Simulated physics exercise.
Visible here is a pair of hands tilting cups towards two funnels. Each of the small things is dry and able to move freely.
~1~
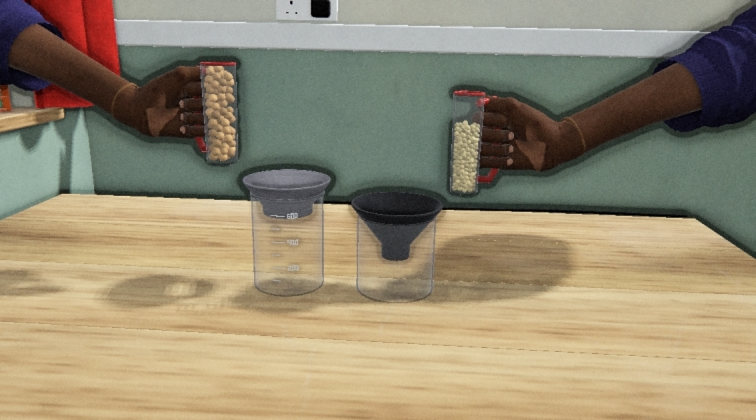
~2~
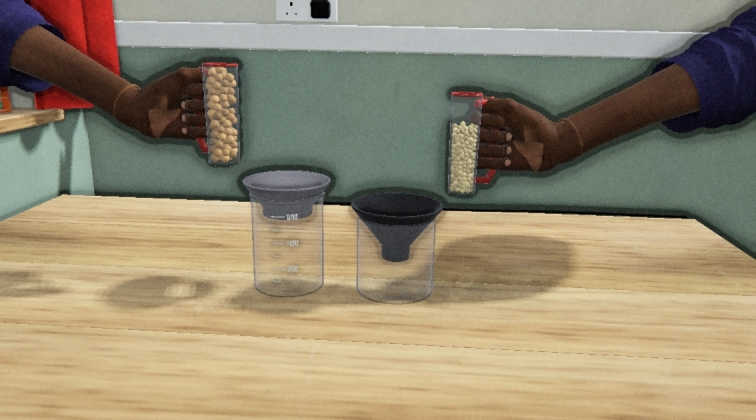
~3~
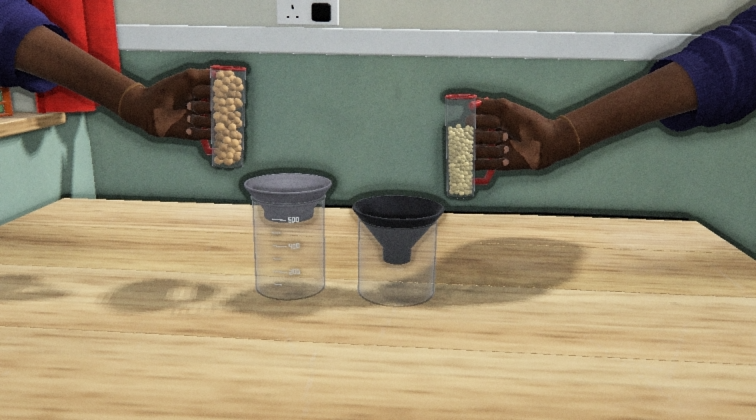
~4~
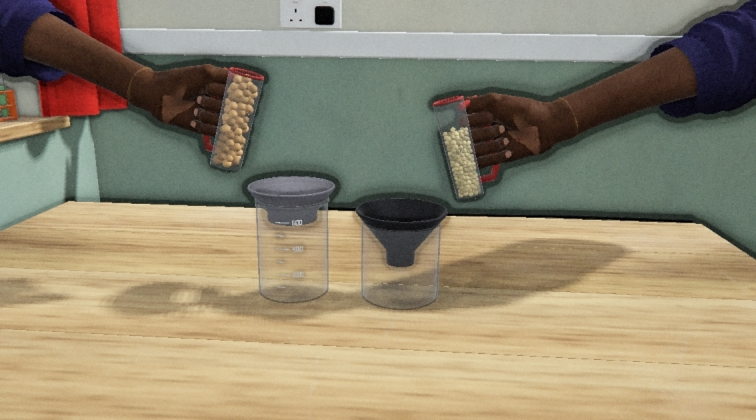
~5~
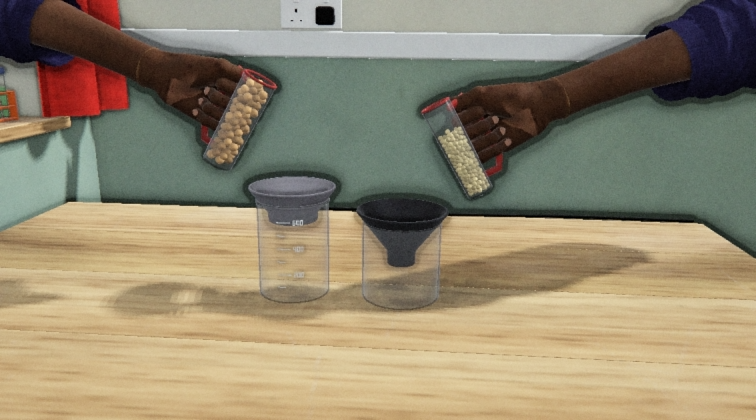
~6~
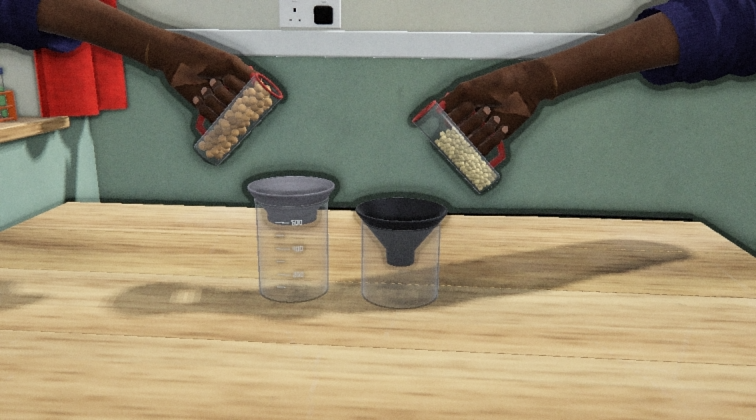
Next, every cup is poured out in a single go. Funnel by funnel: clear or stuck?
Outcome: Left: I expect it will drain completely. Right: I expect it will drain completely.
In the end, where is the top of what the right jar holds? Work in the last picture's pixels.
About (422, 283).
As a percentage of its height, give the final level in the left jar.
Estimated value: Around 15 per cent.
Then, 0.34 s on from there, left, the whole lot still in the cup; right, the whole lot still in the cup.
Then, 0.71 s on from there, left, all but a few still in the cup, a little in or over the funnel, only a few down in the jar; right, the whole lot still in the cup.
Then, 1.15 s on from there, left, near a quarter still in the cup, near a quarter in or over the funnel, near half down in the jar; right, near two thirds still in the cup, near a third in or over the funnel, a little down in the jar.
In the end, left, the whole lot down in the jar; right, the whole lot down in the jar.
